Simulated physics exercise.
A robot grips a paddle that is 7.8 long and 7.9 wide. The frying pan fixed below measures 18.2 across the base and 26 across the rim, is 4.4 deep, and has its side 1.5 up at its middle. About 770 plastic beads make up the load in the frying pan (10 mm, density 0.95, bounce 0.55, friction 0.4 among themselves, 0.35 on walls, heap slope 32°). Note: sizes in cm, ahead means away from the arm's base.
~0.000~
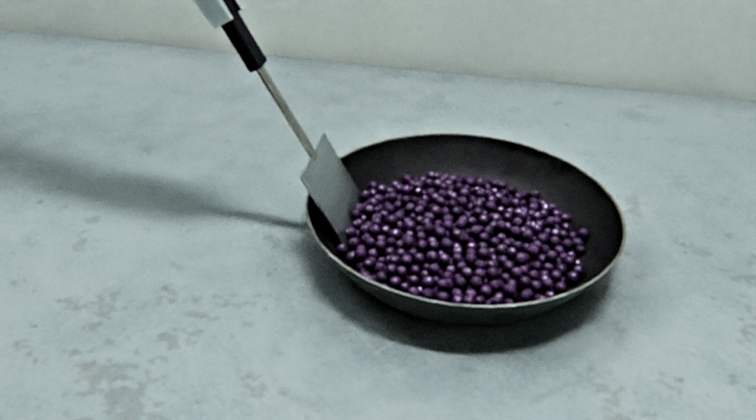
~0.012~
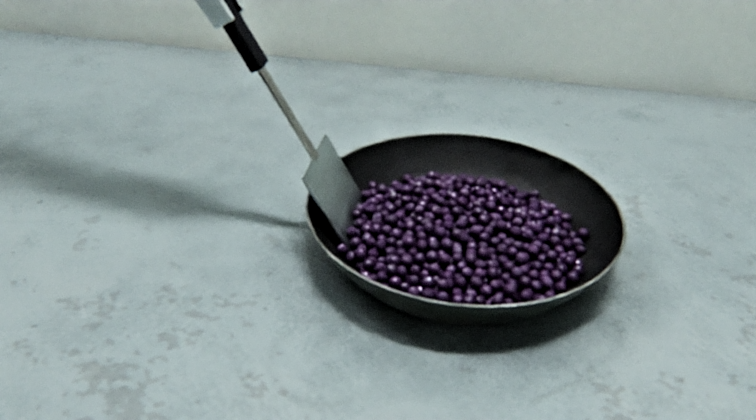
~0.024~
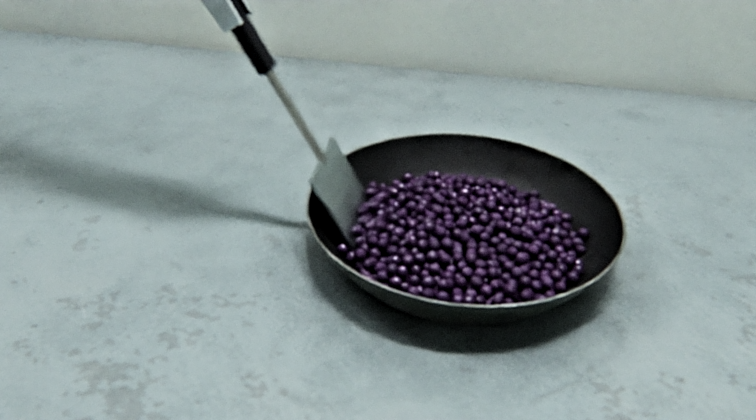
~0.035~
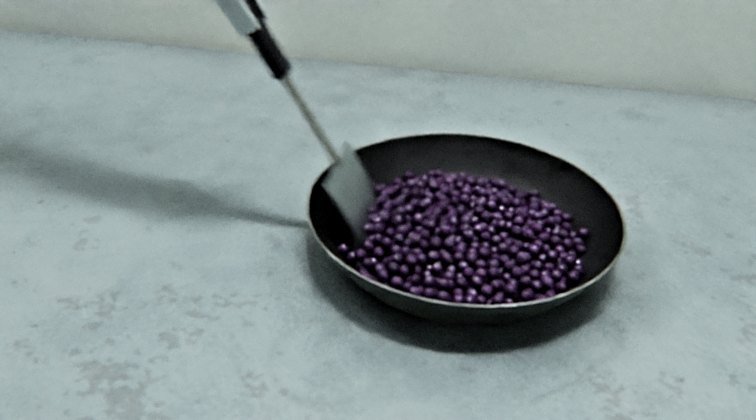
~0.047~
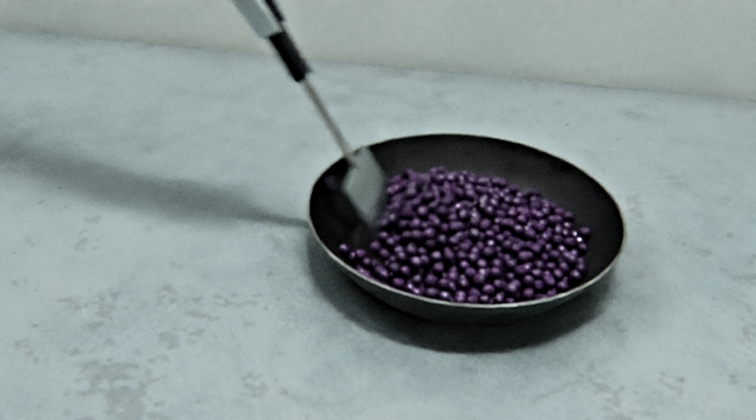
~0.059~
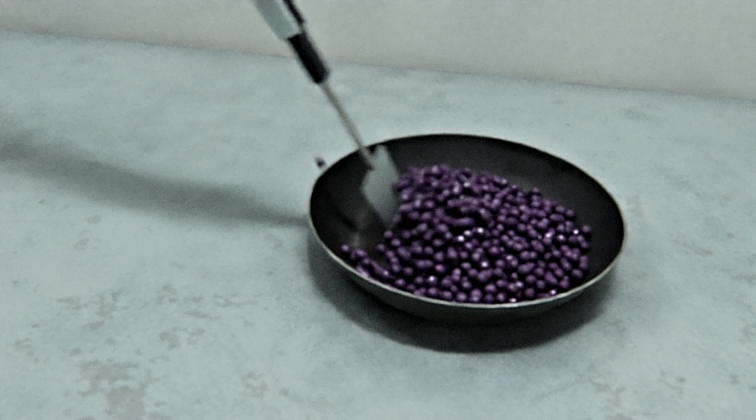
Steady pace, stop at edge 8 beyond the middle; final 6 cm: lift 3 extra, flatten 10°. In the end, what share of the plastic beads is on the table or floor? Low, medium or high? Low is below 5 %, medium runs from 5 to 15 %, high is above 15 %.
The share is high, above 15 %.
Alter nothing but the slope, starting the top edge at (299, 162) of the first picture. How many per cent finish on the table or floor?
I'd estimate close to 25 per cent.
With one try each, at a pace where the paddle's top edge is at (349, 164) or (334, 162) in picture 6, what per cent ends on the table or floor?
10 % and 0 %.
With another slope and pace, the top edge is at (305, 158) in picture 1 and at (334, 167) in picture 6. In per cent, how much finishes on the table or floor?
Around 5 per cent finishes on the table or floor.
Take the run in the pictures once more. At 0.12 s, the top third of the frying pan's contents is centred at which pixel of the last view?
Centre: Approx. (503, 213) in the last view.
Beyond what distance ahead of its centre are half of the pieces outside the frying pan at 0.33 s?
Roughly 24 cm.
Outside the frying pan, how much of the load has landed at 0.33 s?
Roughly 20 percent of it.
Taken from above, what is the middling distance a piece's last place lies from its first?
I'd estimate close to 3 centimetres.
After 0.09 s, sloping 60°, highest piece 11 above the table; 768 in the frying pan, 1 on the blade or in flight.
After 0.12 s, sloping 57°, highest piece 14 above the table; 768 in the frying pan, 1 on the blade or in flight.
After 0.33 s, sloping 50°, highest piece 16 above the table; 589 in the frying pan, 164 on the table or floor, 16 on the blade or in flight.
After 1.38 s, sloping 50°, highest piece 4 above the table; 588 in the frying pan, 181 on the table or floor.
At rest, 588 in the frying pan, 181 on the table or floor. That is 24 % on the table or floor.
